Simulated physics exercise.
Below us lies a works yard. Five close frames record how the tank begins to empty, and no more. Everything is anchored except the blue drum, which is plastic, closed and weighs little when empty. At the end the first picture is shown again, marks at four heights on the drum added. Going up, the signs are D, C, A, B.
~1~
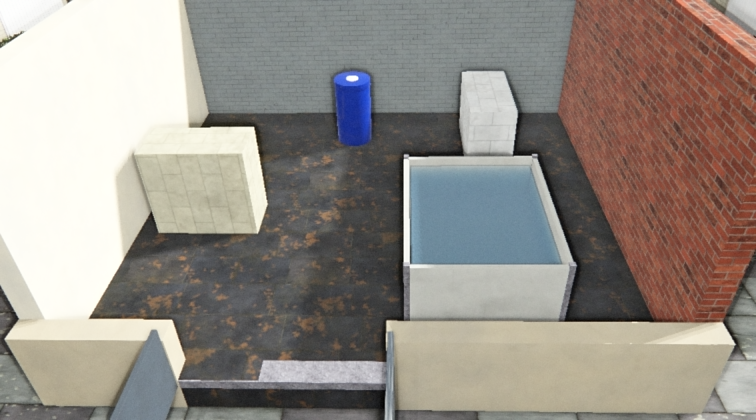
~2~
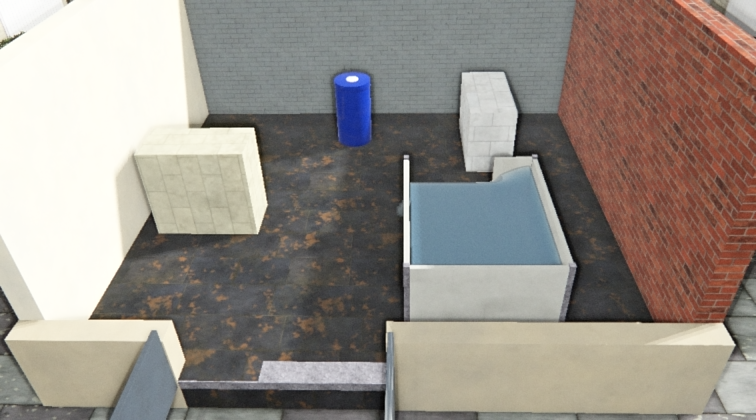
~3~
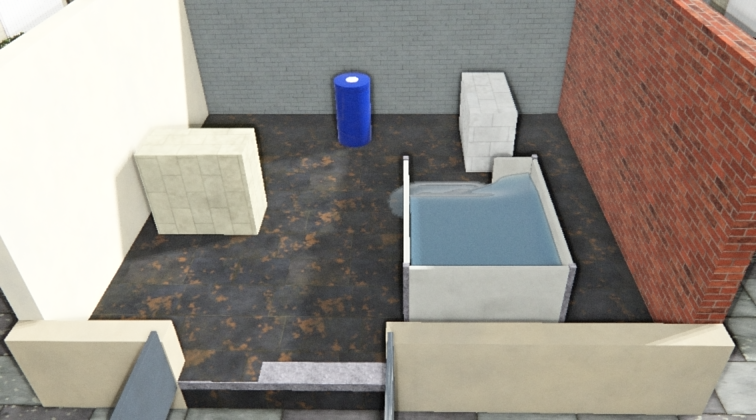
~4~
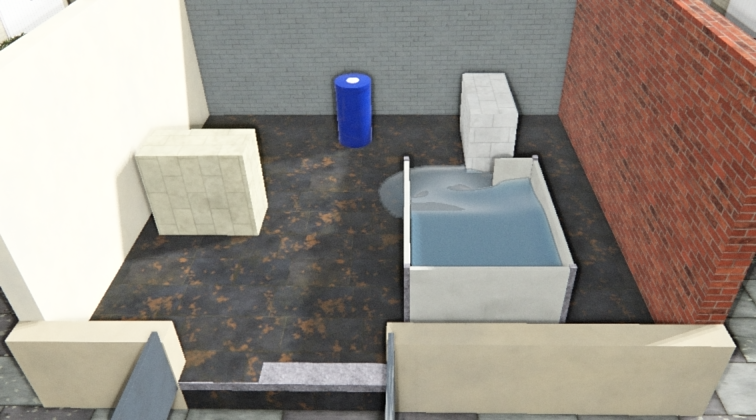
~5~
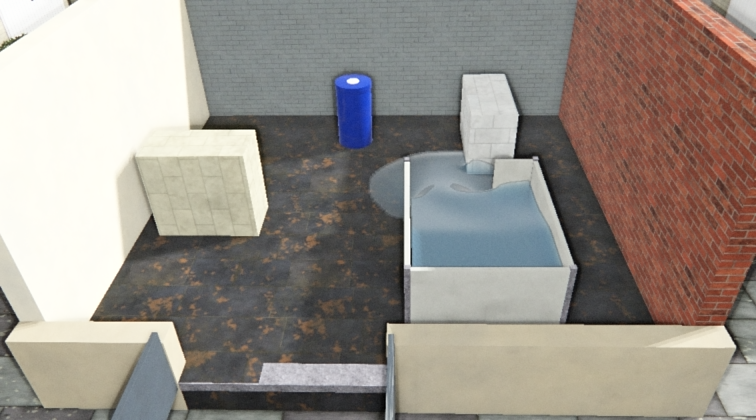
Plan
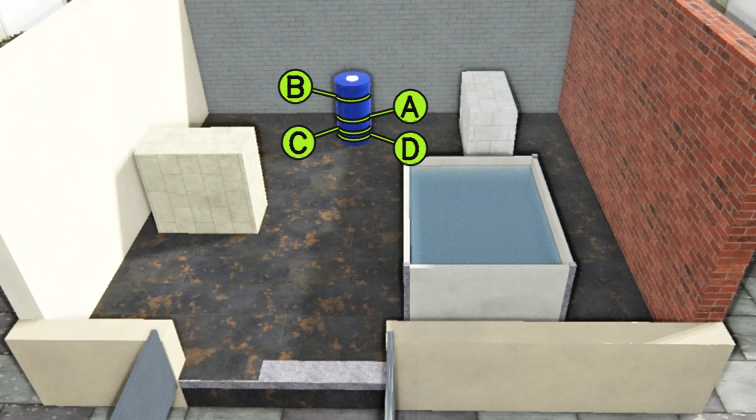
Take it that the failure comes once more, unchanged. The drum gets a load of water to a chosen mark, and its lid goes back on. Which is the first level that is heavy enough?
Go for A.
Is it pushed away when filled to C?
Yes, that goes wrong.
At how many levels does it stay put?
Two of them.
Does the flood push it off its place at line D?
Yes.
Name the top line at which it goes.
C it is.
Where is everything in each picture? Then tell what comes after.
Lid of the blue drum at (351, 79); tank full, its middle at (478, 212); open gate at (279, 324).
Water covers 2 % of the ground, mostly out of sight from here.
Water covers 4 % of the ground, mostly out of sight from here.
Water covers 7 % of the ground, mostly out of sight from here.
Lid of the blue drum at (352, 82); water covers 9 % of the ground and is seen nearest the drum at (417, 157).
On the marked copy, A at (352, 121); B at (351, 101); C at (353, 133); D at (353, 139); from the bottom up D, C, A, B.
With A, it does not move.
With B, it does not move.
With C, it is pushed about twice its own width away.
With D, it is pushed about 4 times its own width away.
